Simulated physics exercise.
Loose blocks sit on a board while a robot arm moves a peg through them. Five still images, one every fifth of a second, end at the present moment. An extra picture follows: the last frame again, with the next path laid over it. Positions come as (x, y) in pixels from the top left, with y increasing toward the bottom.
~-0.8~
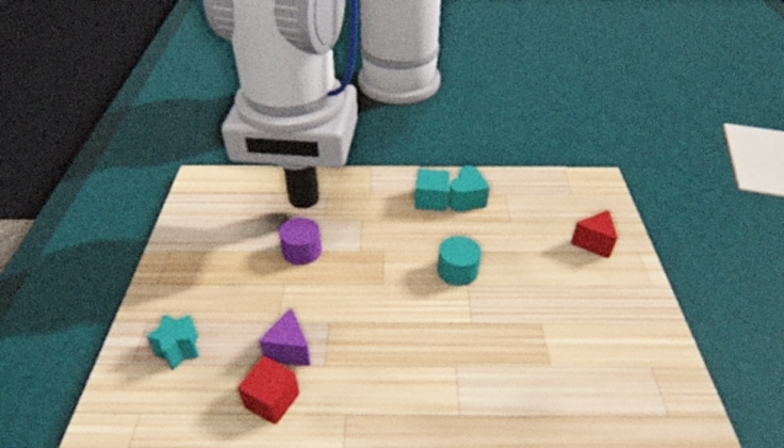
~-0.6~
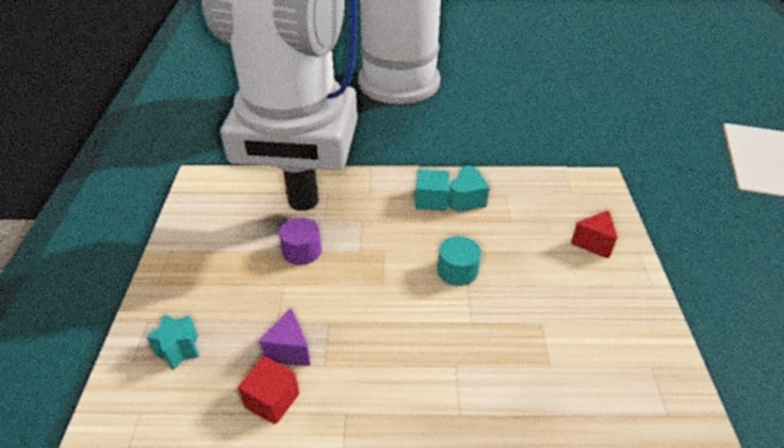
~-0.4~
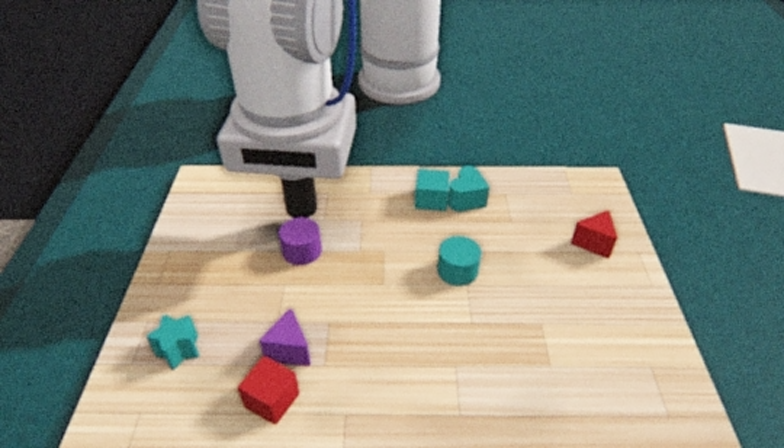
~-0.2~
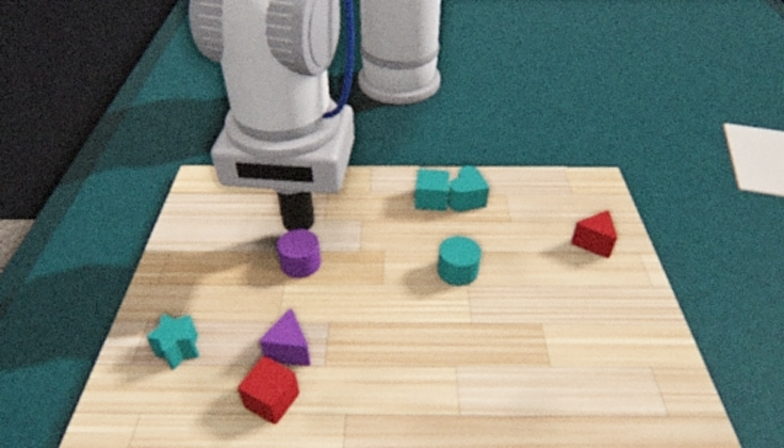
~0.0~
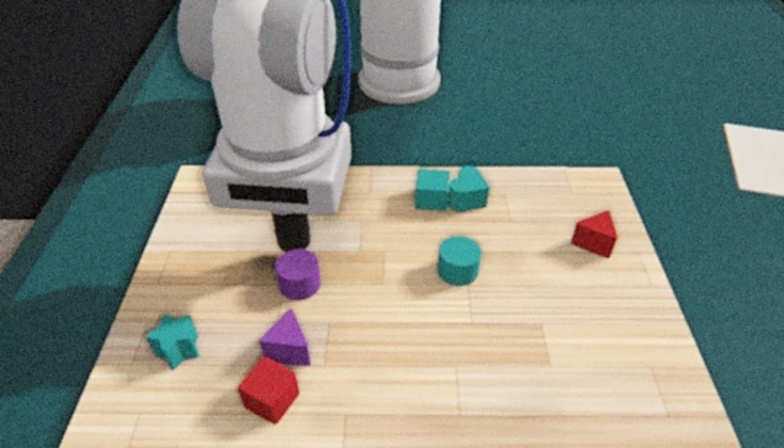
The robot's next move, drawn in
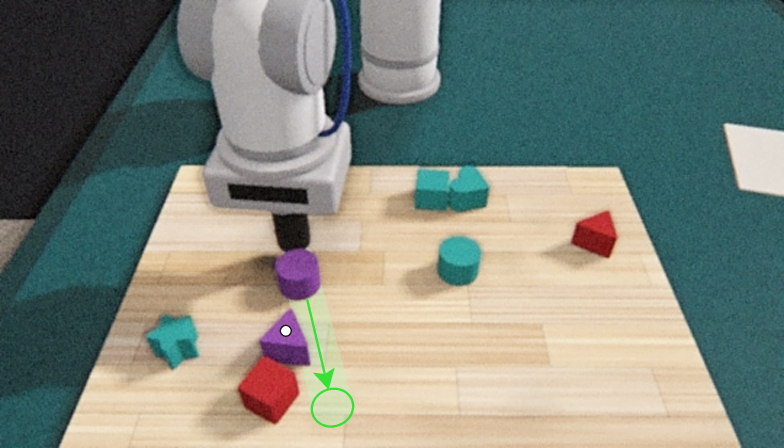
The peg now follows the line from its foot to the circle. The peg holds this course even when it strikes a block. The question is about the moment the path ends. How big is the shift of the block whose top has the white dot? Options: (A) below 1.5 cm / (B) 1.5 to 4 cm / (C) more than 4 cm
Correct choice: C.
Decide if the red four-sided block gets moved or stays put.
Shifted out of place.
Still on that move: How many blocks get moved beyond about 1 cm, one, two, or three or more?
Going by the path, three or more of them shift by more than about 1 cm.
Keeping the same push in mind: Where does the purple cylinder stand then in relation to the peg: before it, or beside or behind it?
That block remains ahead.
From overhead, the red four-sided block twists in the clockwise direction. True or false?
The statement is true.
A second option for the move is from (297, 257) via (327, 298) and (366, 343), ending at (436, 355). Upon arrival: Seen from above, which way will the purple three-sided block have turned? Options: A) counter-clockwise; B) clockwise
I choose A.
Drawn move, from (297, 257) to (333, 407); the dot is on the purple three-sided block.
On the path given first. One third of the way, peg (305, 286); red four-sided block (264, 385); purple three-sided block (279, 353), turned 15° clockwise; purple cylinder (304, 312).
Two thirds of the way, peg (317, 335); red four-sided block (242, 416), turned 40° clockwise; purple three-sided block (284, 399), turned 70° clockwise; purple cylinder (323, 366).
At the end, peg (331, 393); red four-sided block (240, 418), turned 45° clockwise; purple three-sided block (297, 428), turned 135° clockwise; purple cylinder (348, 429).
